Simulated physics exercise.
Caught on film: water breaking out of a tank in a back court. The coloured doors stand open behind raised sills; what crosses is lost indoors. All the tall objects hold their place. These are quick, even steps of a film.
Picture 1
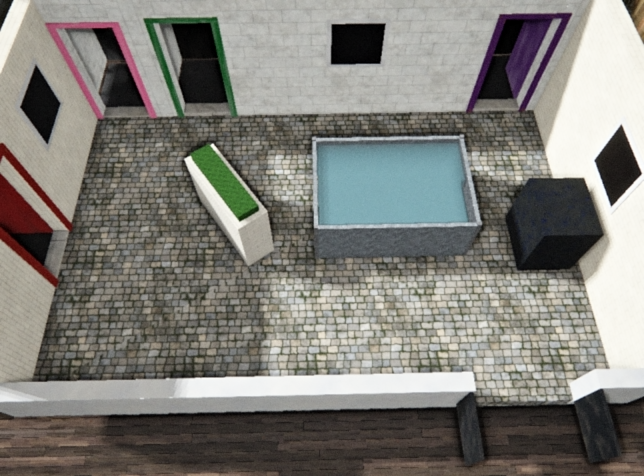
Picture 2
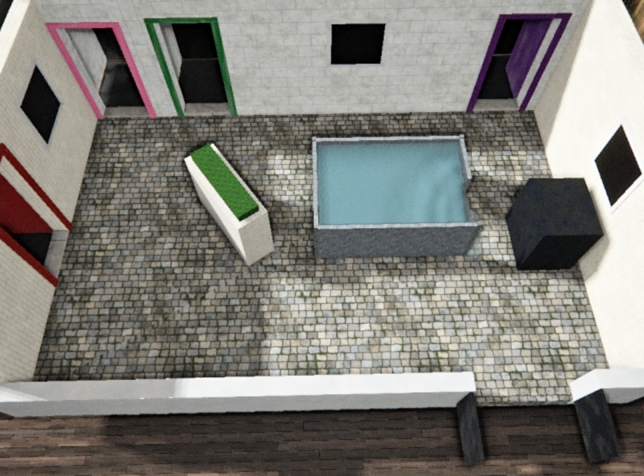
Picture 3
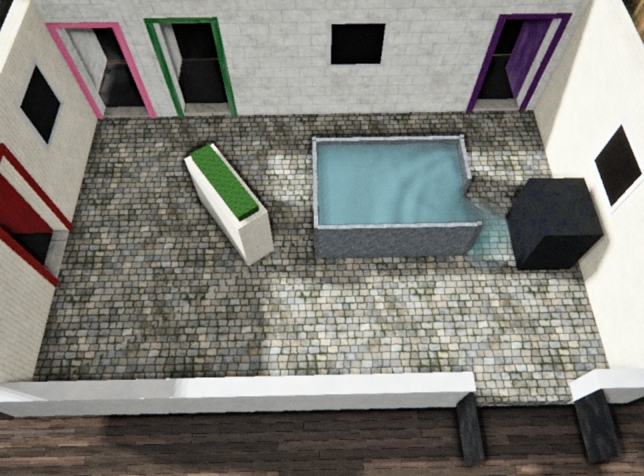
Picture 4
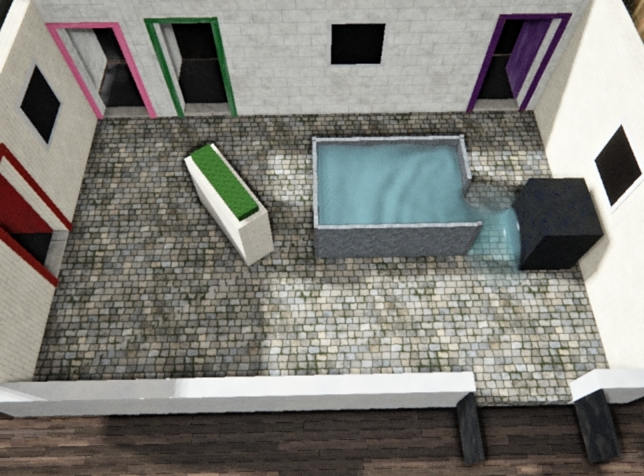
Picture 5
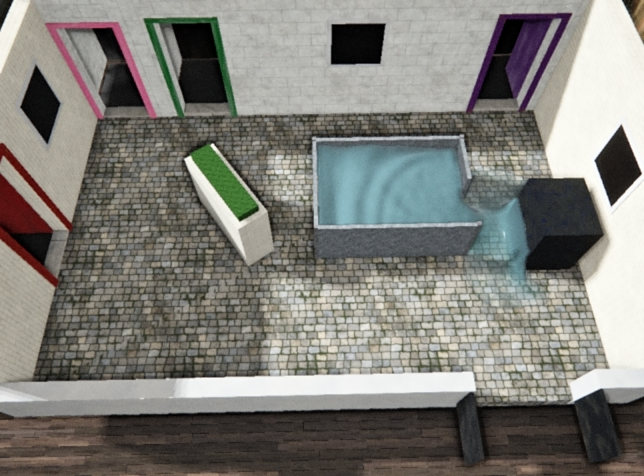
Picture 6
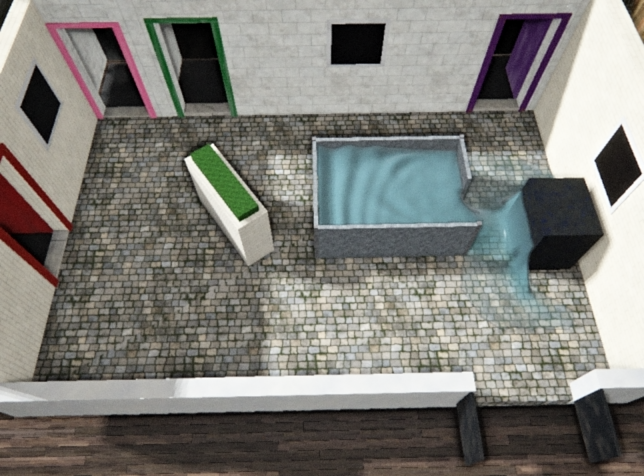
At first, still water fills a grey tank in a stone-paved courtyard, between a white planter and a dark block. Then the tank's right side opens and water pours out toward the block. Ripples cross the tank as the water reaches the block and spreads around it over the paving.
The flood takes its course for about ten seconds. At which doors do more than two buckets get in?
One by one: The purple door lets in a lot; the green door admits no more than that; the pink door admits no more than that; the red door admits no more than that.
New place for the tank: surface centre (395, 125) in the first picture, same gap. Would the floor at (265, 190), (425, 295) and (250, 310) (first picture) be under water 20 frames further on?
As listed: No water, flooded, no water.
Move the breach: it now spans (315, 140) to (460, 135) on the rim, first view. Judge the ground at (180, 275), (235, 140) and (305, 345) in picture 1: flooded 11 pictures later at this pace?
In turn: Not flooded, covered, no water.
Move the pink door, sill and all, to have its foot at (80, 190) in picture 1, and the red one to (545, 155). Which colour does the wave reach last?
Last comes the pink one.
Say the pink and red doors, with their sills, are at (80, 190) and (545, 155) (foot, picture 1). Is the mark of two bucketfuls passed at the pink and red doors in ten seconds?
One by one: The pink door keeps below it, the red door goes over.
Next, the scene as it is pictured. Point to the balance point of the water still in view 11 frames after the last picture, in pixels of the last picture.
I would point to (429, 223).
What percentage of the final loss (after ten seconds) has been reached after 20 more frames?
Some 45 per cent.
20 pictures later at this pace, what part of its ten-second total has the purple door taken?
Some 55 per cent.
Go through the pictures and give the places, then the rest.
The first picture shows still water in the tank at (392, 183).
In the second picture, the front is at (468, 257), out from the gap at (463, 220).
In the third picture, water pours out at (462, 222) and has run to (502, 213).
In the fourth picture, water pours out at (462, 223) and has run to a hidden place.
In the fifth picture, the front is at a hidden place, out from the gap at (462, 223).
In the sixth picture, the front is at a hidden place, out from the gap at (462, 222).
A moment on, water covers 20 % of the floor; the purple door not reached, the green door not reached, the pink door not reached, the red door not reached.
Next, water covers 30 % of the floor; the purple door over two buckets in, the green door not reached, the pink door not reached, the red door not reached.
Then, water covers 40 % of the floor; the purple door far over two buckets in, the green door not reached, the pink door not reached, the red door not reached.
Later, water covers 65 % of the floor; the purple door far over two buckets in, the green door wet at the sill, nothing in, the pink door not reached, the red door not reached.
In the end, water covers 85 % of the floor; the purple door far over two buckets in, the green door wet at the sill, nothing in, the pink door wet at the sill, nothing in, the red door wet at the sill, nothing in.
